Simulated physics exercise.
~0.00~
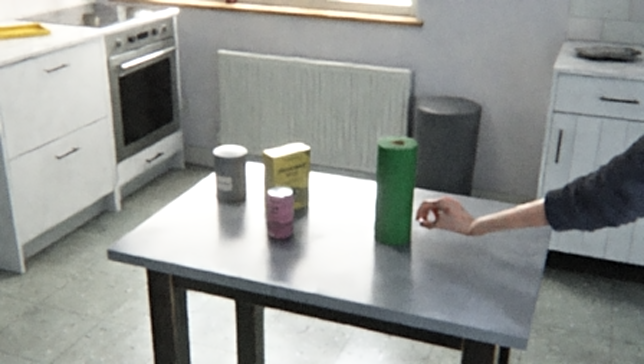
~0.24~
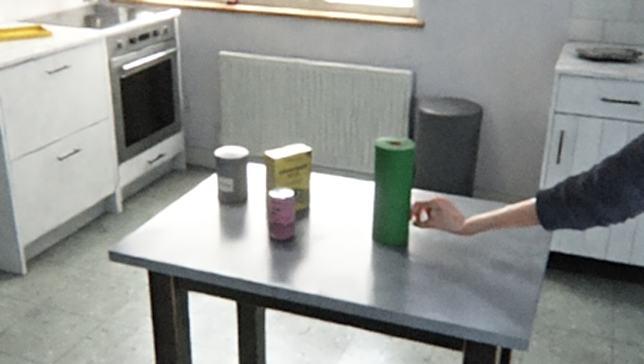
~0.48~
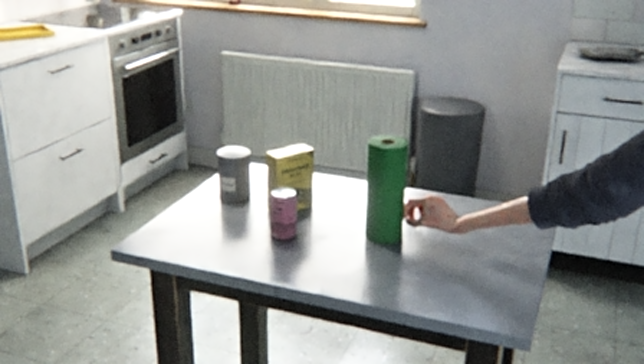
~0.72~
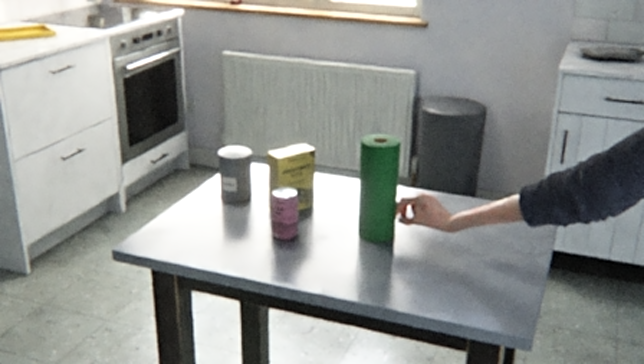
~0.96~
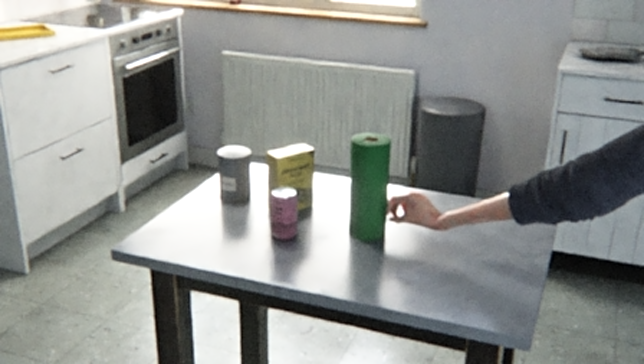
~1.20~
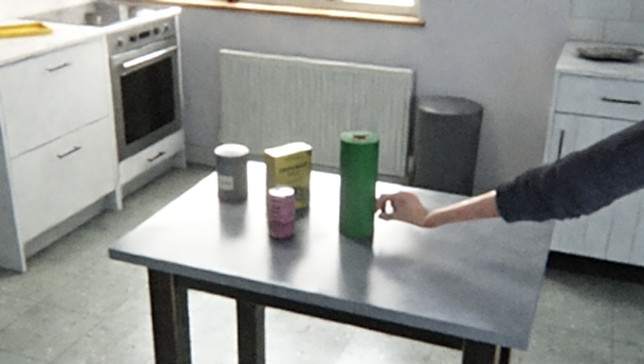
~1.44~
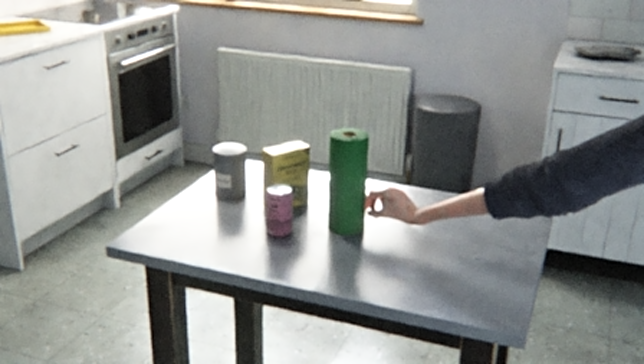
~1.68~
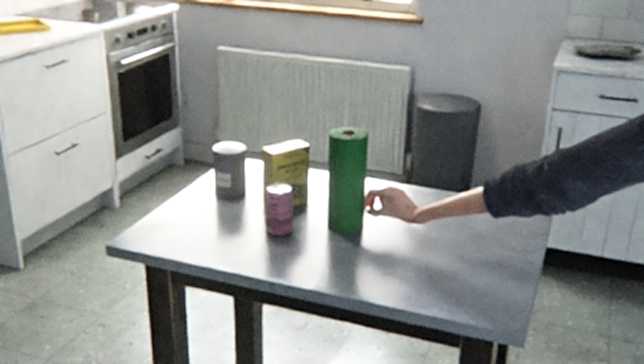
At first, a green roll stands upright on a grey table in a kitchen, with a grey jar, a yellow packet and a pink can grouped to its left. An arm in a dark sleeve reaches in from the right, its hand close beside the roll. The hand then moves left against the roll, and the roll begins to slide slowly across the tabletop. It keeps sliding left, staying upright, and draws nearer to the other things, which stay in their places. Finally the roll stops, still standing, a short way from the pink can, with the hand beside it.
